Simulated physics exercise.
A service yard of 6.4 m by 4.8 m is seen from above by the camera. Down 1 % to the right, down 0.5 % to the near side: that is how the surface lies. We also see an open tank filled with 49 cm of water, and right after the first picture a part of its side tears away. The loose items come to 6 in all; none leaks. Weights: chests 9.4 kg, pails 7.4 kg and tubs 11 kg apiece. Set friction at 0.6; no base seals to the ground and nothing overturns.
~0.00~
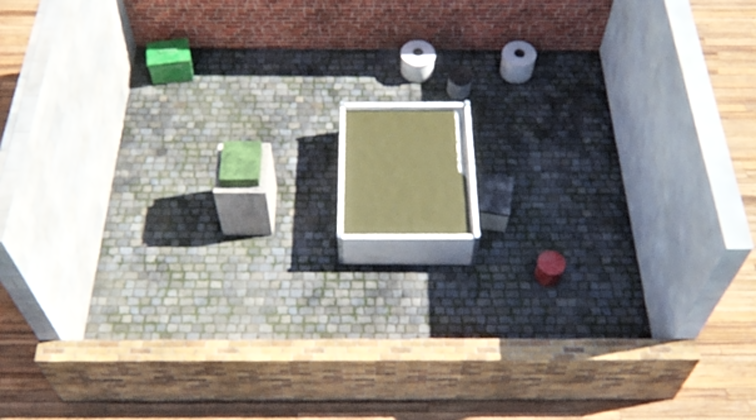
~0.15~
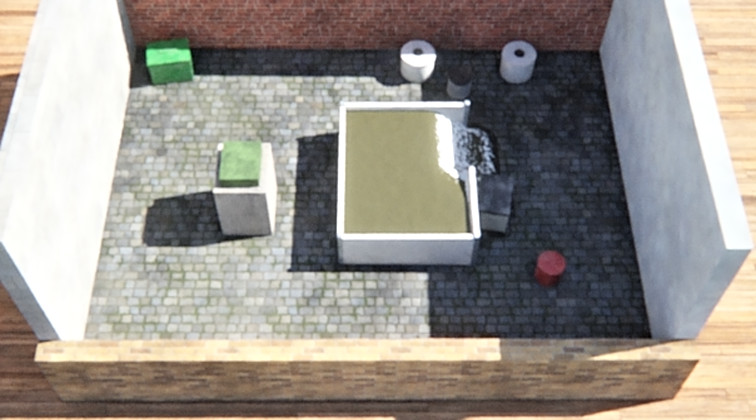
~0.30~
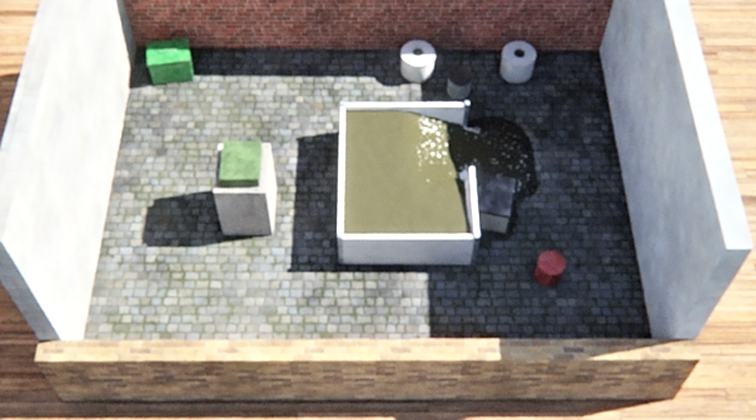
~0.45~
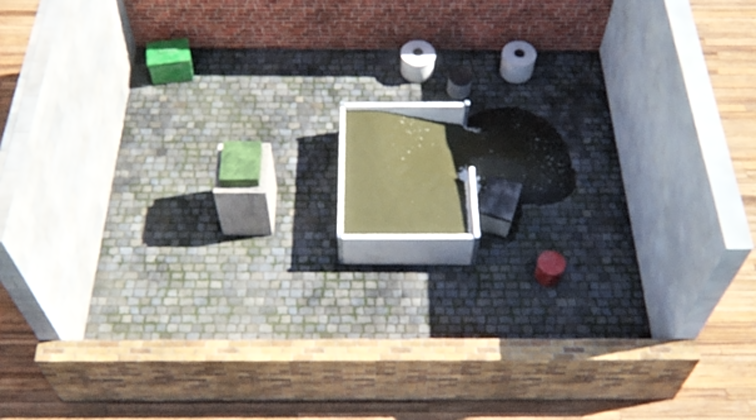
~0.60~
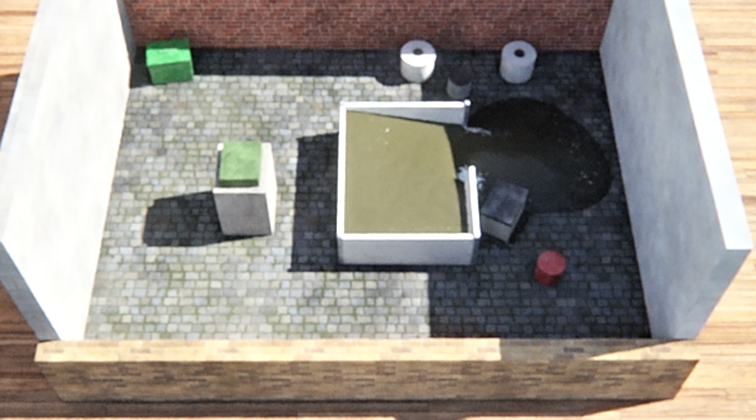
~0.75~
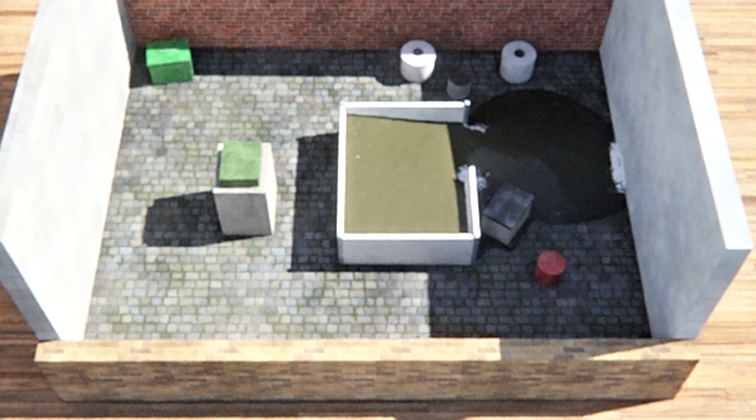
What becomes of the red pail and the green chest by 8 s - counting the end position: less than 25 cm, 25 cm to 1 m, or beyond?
So the red pail barely leaves its spot, and as for the green chest, it barely leaves its spot.
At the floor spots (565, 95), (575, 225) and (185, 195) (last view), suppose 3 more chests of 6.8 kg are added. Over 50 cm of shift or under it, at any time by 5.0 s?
One by one: Beyond the mark, beyond the mark, below the mark.
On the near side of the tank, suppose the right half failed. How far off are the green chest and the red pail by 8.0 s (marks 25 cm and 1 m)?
If so, the green chest remains in place, the red pail remains in place.
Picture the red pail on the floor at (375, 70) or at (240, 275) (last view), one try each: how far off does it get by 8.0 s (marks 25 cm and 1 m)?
I'd expect that it is pushed partway first and remains where it was second.
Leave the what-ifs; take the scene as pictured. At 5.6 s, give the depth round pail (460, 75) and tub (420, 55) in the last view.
Around 4 cm and 4 cm.
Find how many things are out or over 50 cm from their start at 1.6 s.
That would be 0.
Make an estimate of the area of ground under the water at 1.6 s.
At that time the wet patch spans about 8.5 m2.
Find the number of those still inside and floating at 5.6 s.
That would be 0 of them.
After 1.6 s the red pail is near (552, 263), 0.0 m from its start, aground; the green chest is near (168, 51), 0.0 m from its start, aground; 0 afloat.
After 3.6 s the red pail is near (552, 263), 0.0 m from its start, aground; the green chest is near (168, 51), 0.0 m from its start, aground; 0 afloat.
After 5.6 s the red pail is near (552, 263), 0.0 m from its start, aground; the green chest is near (168, 51), 0.0 m from its start, aground; 0 afloat.
After 8.0 s the red pail is near (552, 263), 0.0 m from its start, aground; the green chest is near (167, 52), 0.0 m from its start, aground; 0 afloat.
